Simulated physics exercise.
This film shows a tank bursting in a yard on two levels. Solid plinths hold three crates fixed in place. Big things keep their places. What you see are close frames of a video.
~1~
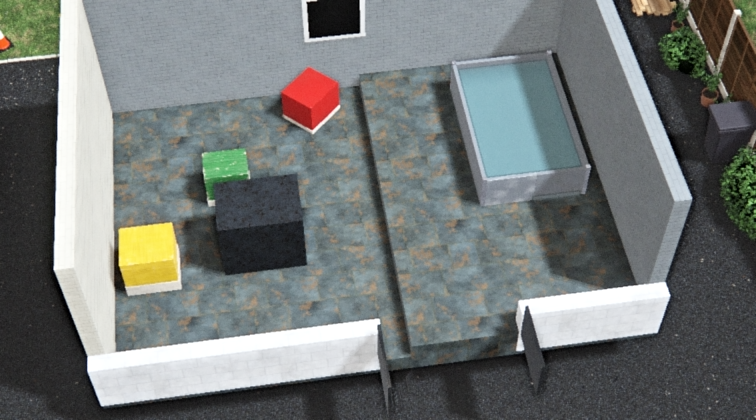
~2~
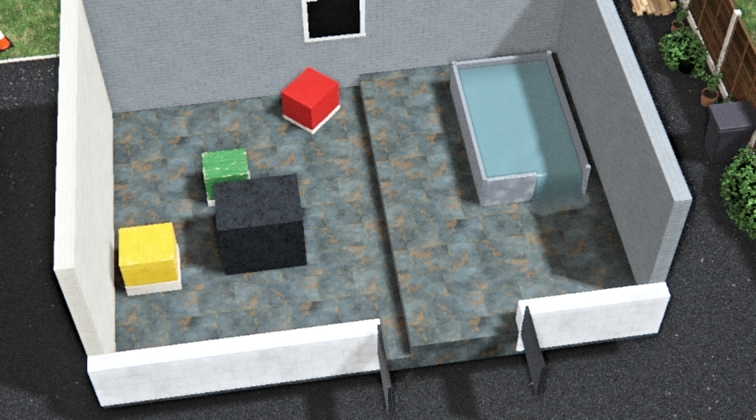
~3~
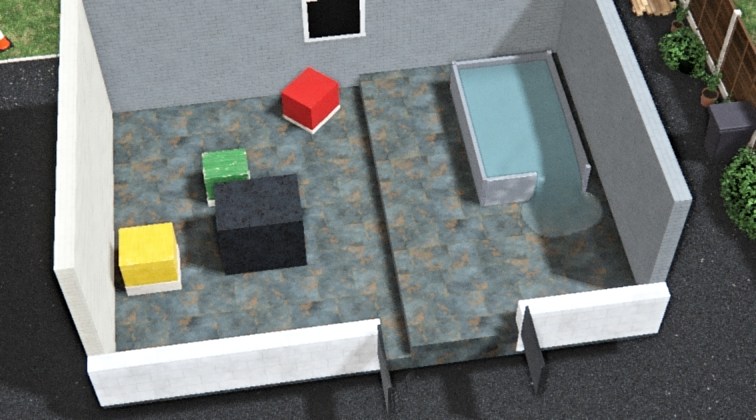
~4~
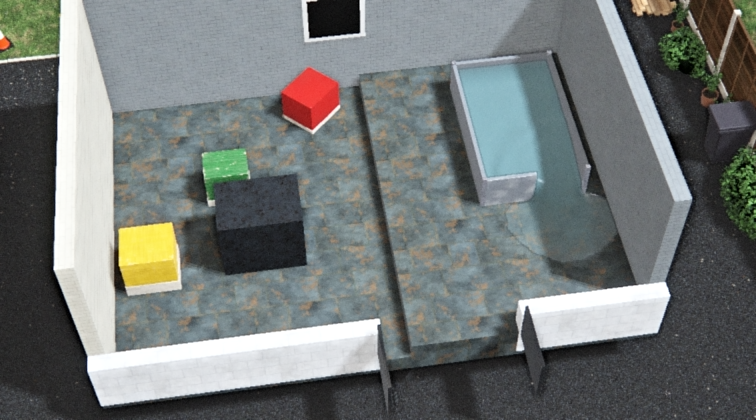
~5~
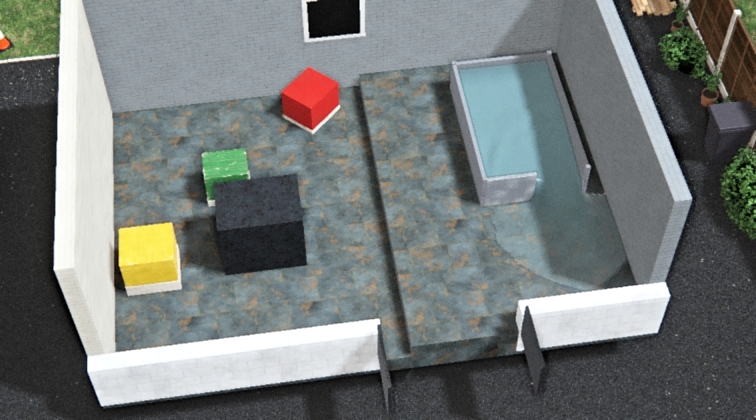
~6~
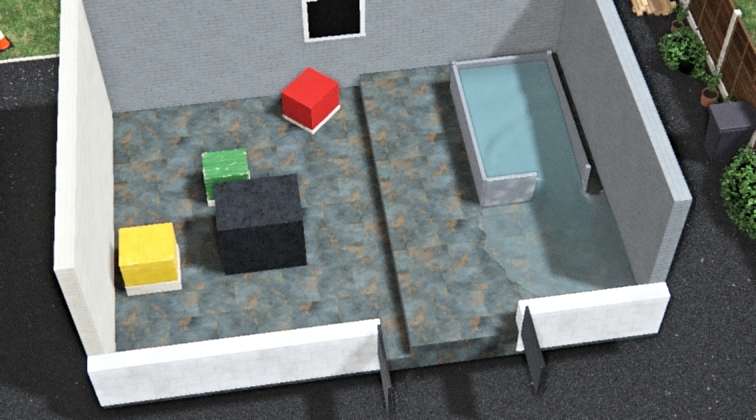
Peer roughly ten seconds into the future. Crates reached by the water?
As I see it, the green crate will be spared; the red crate will be hit by the water; the yellow crate will be spared.
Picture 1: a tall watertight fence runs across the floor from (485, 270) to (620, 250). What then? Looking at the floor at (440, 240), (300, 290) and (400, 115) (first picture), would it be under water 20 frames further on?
As listed: Flooded, wet, free of water.
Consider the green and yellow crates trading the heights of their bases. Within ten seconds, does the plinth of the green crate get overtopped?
Then: Green is not reached.
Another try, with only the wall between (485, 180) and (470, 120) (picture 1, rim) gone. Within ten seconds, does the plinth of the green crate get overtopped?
I'd say green is hit by the flood.
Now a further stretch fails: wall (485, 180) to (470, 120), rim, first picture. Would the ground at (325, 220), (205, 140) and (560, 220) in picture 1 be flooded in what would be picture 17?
Drenched; drenched; spared.
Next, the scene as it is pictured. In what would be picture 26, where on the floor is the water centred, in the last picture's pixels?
That puts it at around (514, 195).
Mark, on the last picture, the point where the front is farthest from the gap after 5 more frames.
The farthest point of the front sits at (490, 321).
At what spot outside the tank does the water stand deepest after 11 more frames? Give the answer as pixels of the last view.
Check close to (619, 294).
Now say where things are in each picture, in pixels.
The first frame shows the tank at (518, 117) is whole and still.
In the second frame, the front is at (537, 212), out from the gap at (558, 186).
In the third frame, the front is at (547, 233), out from the gap at (558, 187).
In the fourth frame, water pours out at (557, 188) and has run to (559, 257).
In the fifth frame, water pours out at (557, 188) and has run to a hidden place.
In the sixth frame, the front is at a hidden place, out from the gap at (558, 187).
A moment on, water covers 10 % of the floor; the green crate not reached, the red crate not reached, the yellow crate not reached.
Next, water covers 15 % of the floor; the green crate not reached, the red crate not reached, the yellow crate not reached.
Then, water covers 35 % of the floor; the green crate not reached, the red crate not reached, the yellow crate not reached.
Later, water covers 60 % of the floor; the green crate water round its plinth, the red crate water round its plinth, the yellow crate water round its plinth.
In the end, water covers 85 % of the floor; the green crate stayed above the water, the red crate was topped, the yellow crate stayed above the water.
